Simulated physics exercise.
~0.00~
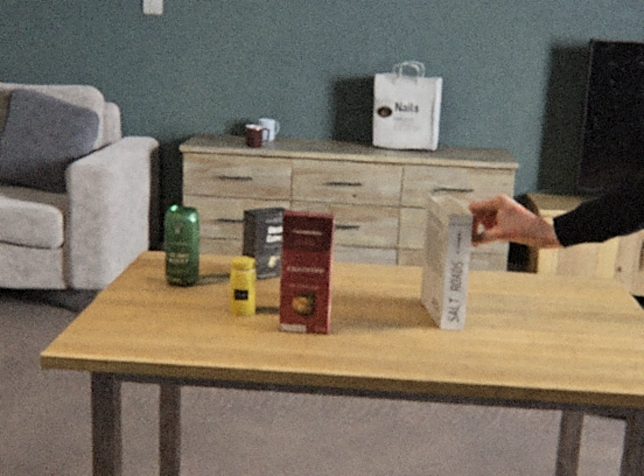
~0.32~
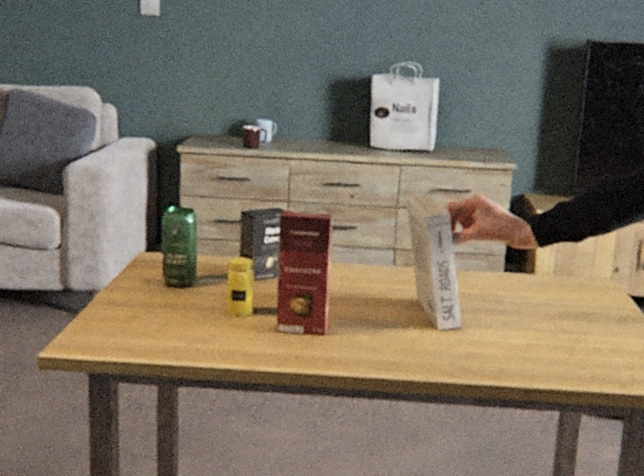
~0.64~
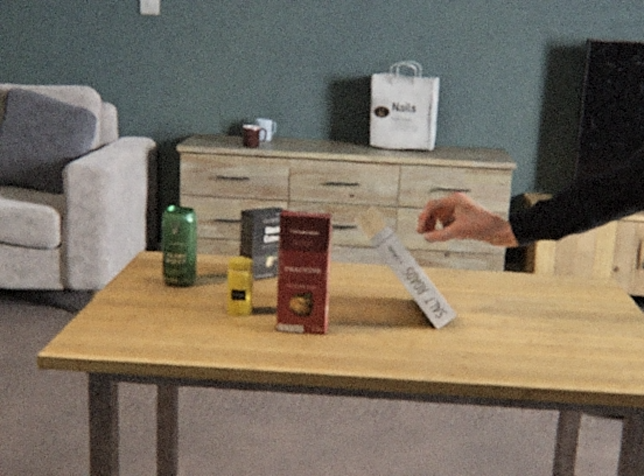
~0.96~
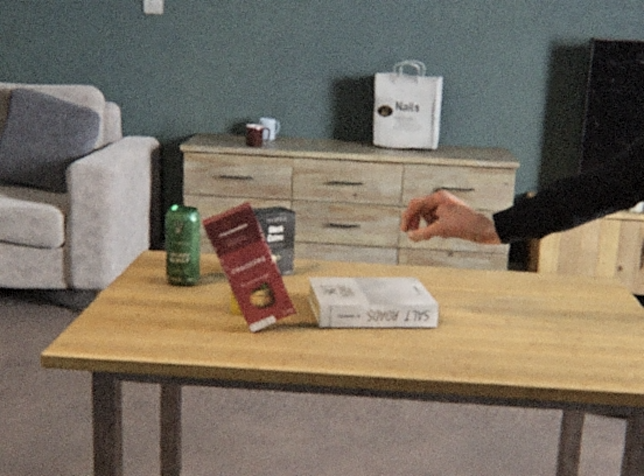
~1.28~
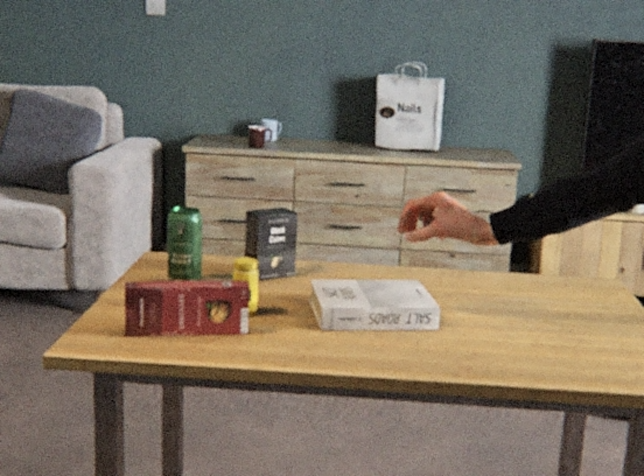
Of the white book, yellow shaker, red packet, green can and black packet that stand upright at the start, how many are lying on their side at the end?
Two of them are lying on their side at the end, the white book and the red packet.
In this clip, a hand pushes an upright white book leftward on a wooden table until it tips over, and a red packet then topples left too. Both end on their sides, while the yellow shaker, green can and black packet remain standing.
